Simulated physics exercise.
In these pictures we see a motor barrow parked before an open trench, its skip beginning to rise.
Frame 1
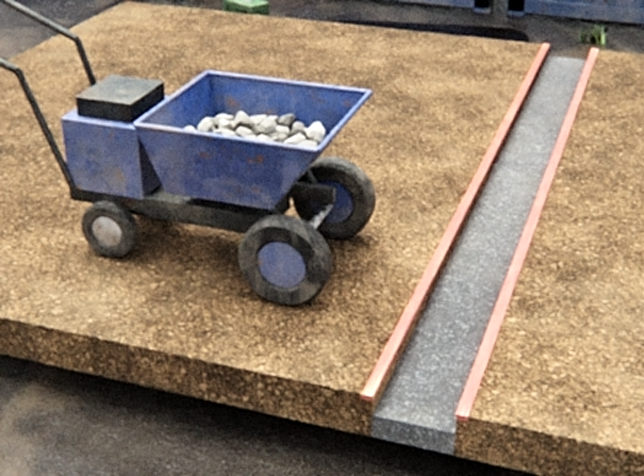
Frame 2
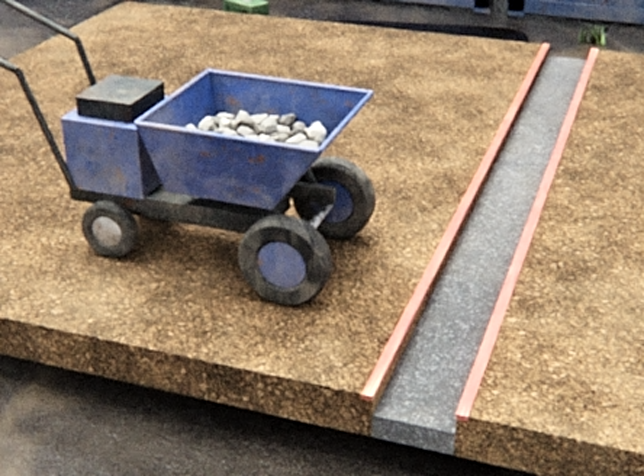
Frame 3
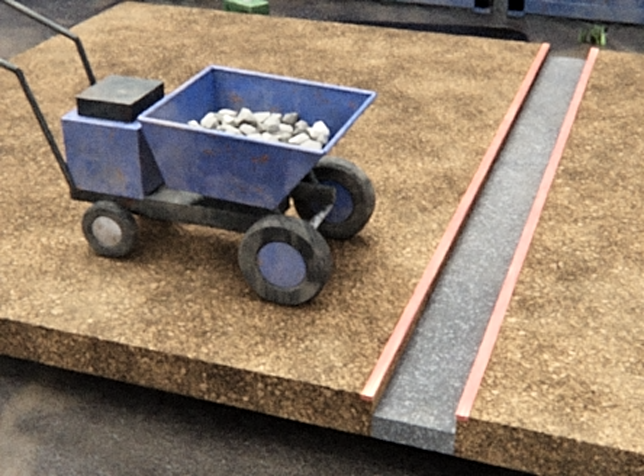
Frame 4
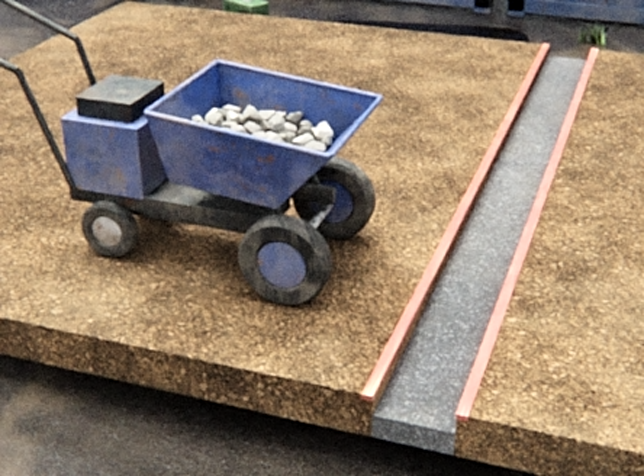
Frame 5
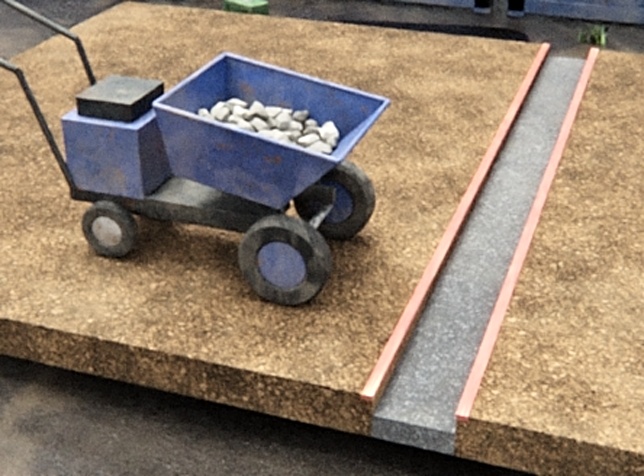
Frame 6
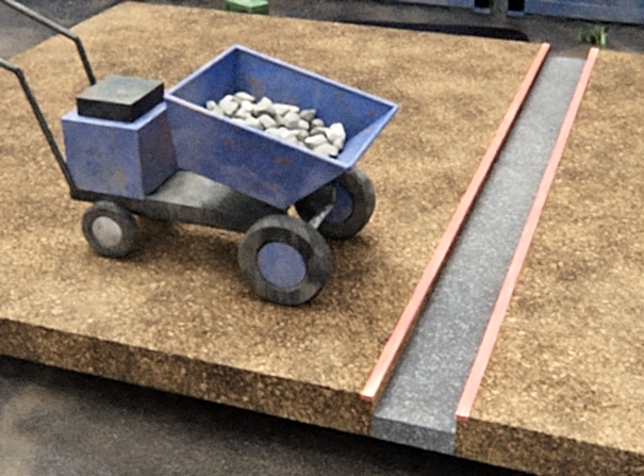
Beside a shallow grey trench, a parked barrow's blue skip of stones slowly tilts toward the right.
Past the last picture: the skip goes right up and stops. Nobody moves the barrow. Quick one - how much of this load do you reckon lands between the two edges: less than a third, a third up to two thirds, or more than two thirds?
Inside: Beyond two thirds.
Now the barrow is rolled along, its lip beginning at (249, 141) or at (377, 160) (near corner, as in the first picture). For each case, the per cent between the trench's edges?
In order: 40 % and 30 %.
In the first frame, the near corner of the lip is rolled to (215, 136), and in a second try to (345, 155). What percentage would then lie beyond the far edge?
In turn, around 0 per cent and 30 per cent.
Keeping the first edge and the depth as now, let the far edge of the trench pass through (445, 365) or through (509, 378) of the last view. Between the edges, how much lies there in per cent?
Roughly 50 percent first and 90 percent second.
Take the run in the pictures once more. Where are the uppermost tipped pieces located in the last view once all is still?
The topmost point rests at roughly pixel (450, 283) in the last view.
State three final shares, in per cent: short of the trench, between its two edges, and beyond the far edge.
Shares - short: 5 %, between: 85 %, beyond: 10 %.
Just after the last frame, skip tipped steeply; every one in the skip.
A moment on, skip tipped right over; almost all in the skip; just a few in or heaped over the trench.
Further on, skip tipped right over; roughly a quarter in the skip; roughly two thirds in or heaped over the trench; about a tenth beyond it.
When it is over, skip tipped right over; just a few in the skip; just a few short of the trench; the larger part in or heaped over the trench; about a tenth beyond it.
